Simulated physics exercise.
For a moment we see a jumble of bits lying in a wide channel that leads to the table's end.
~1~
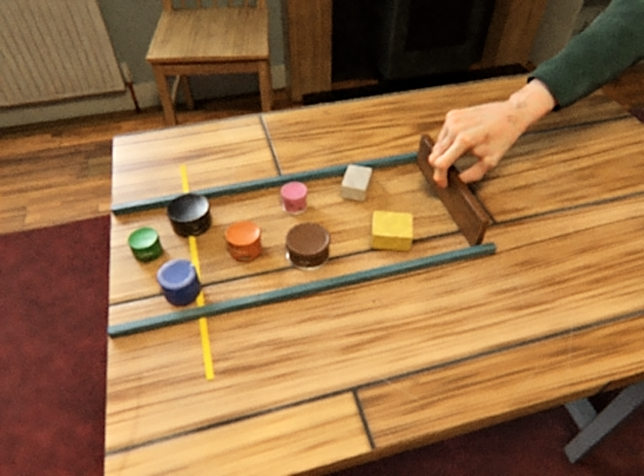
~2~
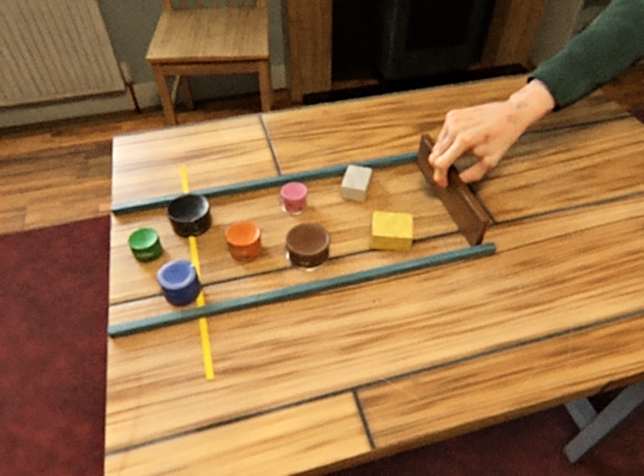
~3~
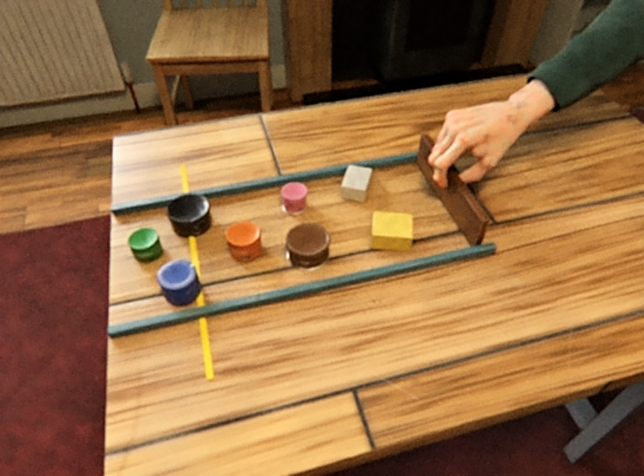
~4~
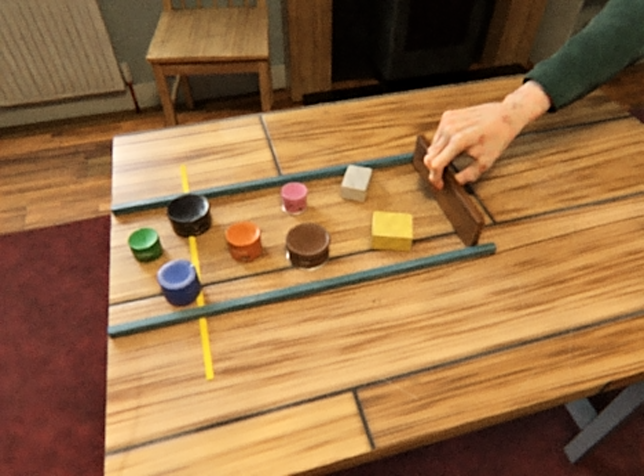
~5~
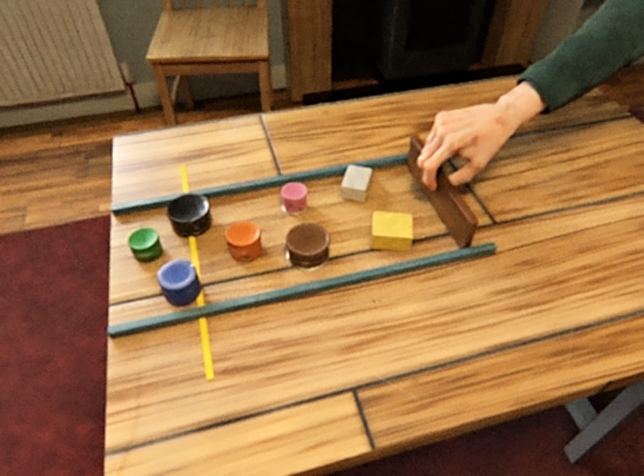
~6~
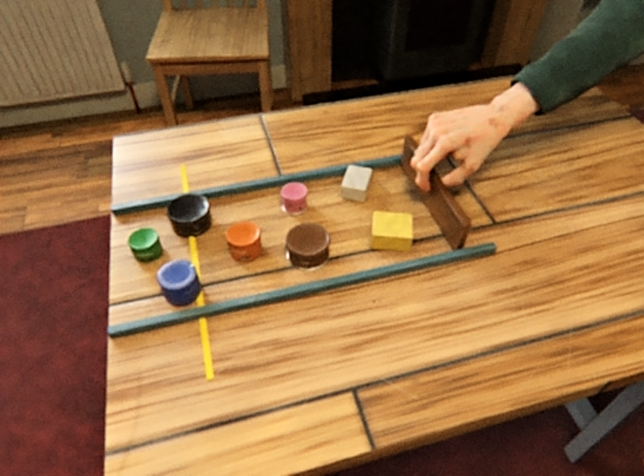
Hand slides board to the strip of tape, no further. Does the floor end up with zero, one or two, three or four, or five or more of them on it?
Tally: One to two.
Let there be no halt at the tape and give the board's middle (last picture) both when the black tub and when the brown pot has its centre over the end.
I'd put it close to (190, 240), and close to (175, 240) for the other one.
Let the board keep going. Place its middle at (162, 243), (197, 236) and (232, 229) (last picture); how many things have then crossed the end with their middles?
Over the end: 3, 1, 0.
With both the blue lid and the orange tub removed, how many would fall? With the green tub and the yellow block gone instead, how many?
0 in the first case, 0 in the second.
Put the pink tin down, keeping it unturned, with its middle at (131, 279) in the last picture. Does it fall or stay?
I reckon it falls away.
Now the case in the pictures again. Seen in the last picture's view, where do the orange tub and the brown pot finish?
In the last picture the orange tub sits around (175, 245) and the brown pot around (129, 285).
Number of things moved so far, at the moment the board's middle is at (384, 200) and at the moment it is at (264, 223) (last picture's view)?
The number moved is 2 and then 7.
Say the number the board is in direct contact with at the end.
All in all, 3.
Soon after, none off yet; green tub at rest near (146, 245); blue lid at rest near (180, 283); black tub at rest near (190, 216).
In the end, the number that fall off is one or two; gone, blue lid.
